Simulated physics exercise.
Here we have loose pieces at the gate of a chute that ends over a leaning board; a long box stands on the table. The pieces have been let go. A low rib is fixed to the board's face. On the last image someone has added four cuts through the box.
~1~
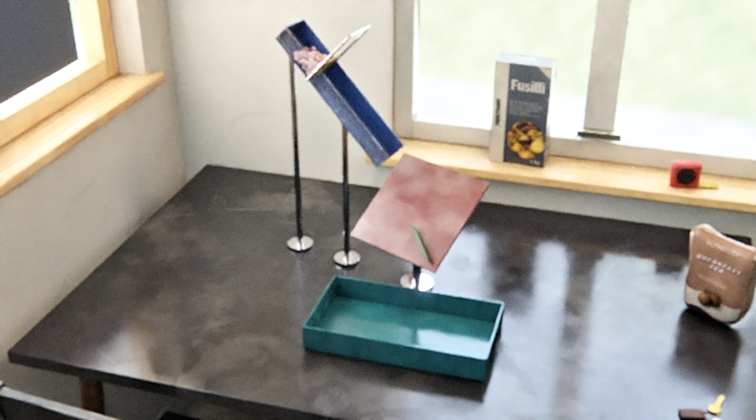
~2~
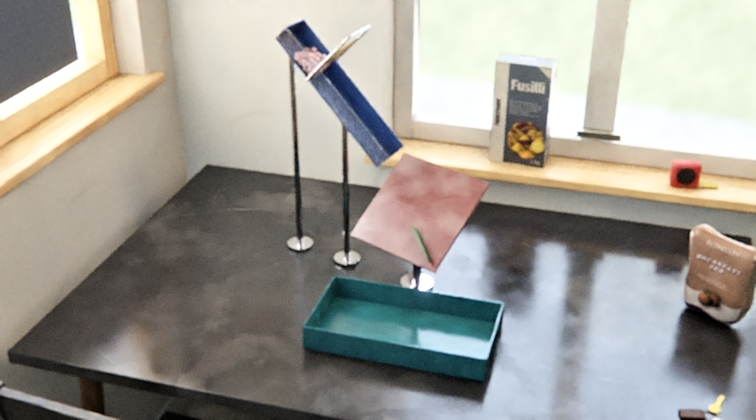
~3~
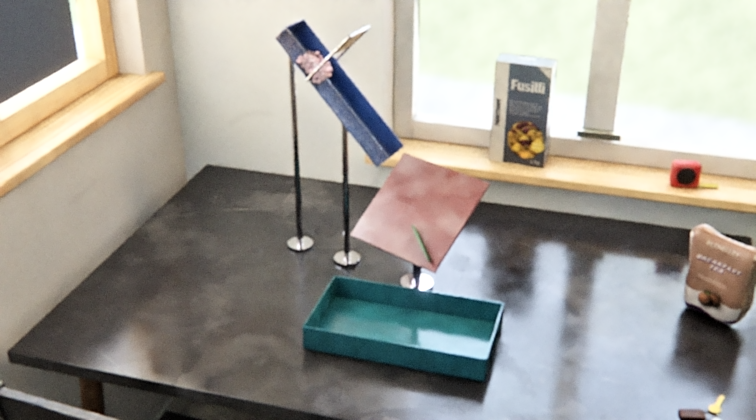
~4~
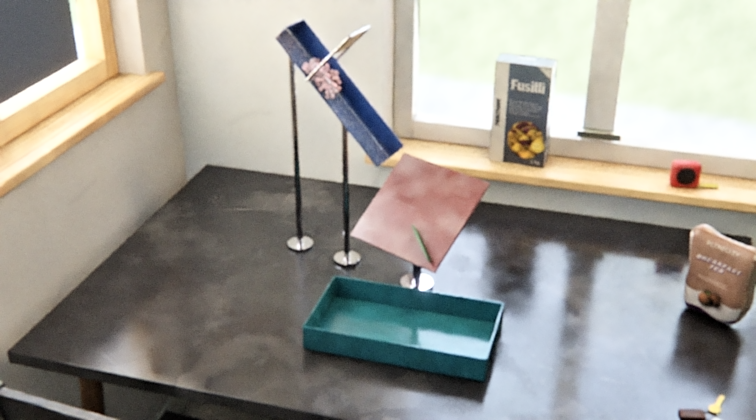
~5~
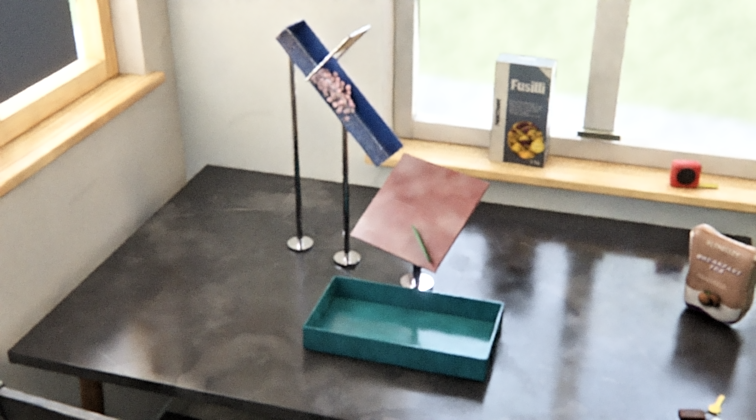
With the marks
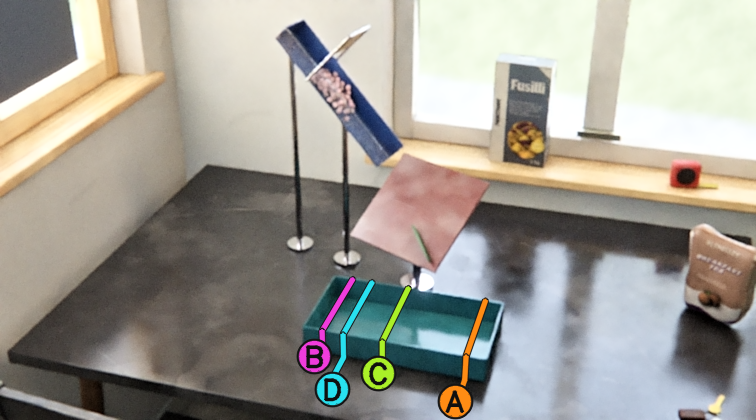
A steep blue chute on thin dark stands rises above a dark table in a bright corner room, seen from slightly above by a still camera. Its lower end overhangs a tilted reddish board with a small green strip, behind an empty teal box, with a pasta box on the windowsill and a brown-and-white pouch at right. Small pinkish pieces slide down the chute past the pale gate, spreading into a longer cluster about halfway along.
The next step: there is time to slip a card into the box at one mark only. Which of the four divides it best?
C.
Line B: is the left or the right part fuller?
The right side.
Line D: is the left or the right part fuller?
More lands on the right.
On the marked copy, line A crosses the front rim at (466, 355); line B crosses the front rim at (322, 330); line C crosses the front rim at (382, 340); line D crosses the front rim at (343, 333).
For line A, of what is caught, nearly all on the left of the divider, a small part on the right.
For line B, of what is caught, a stray few on the left of the divider, nearly all on the right.
For line C, of what is caught, about a third on the left of the divider, about two thirds on the right.
For line D, of what is caught, a small part on the left of the divider, most on the right.
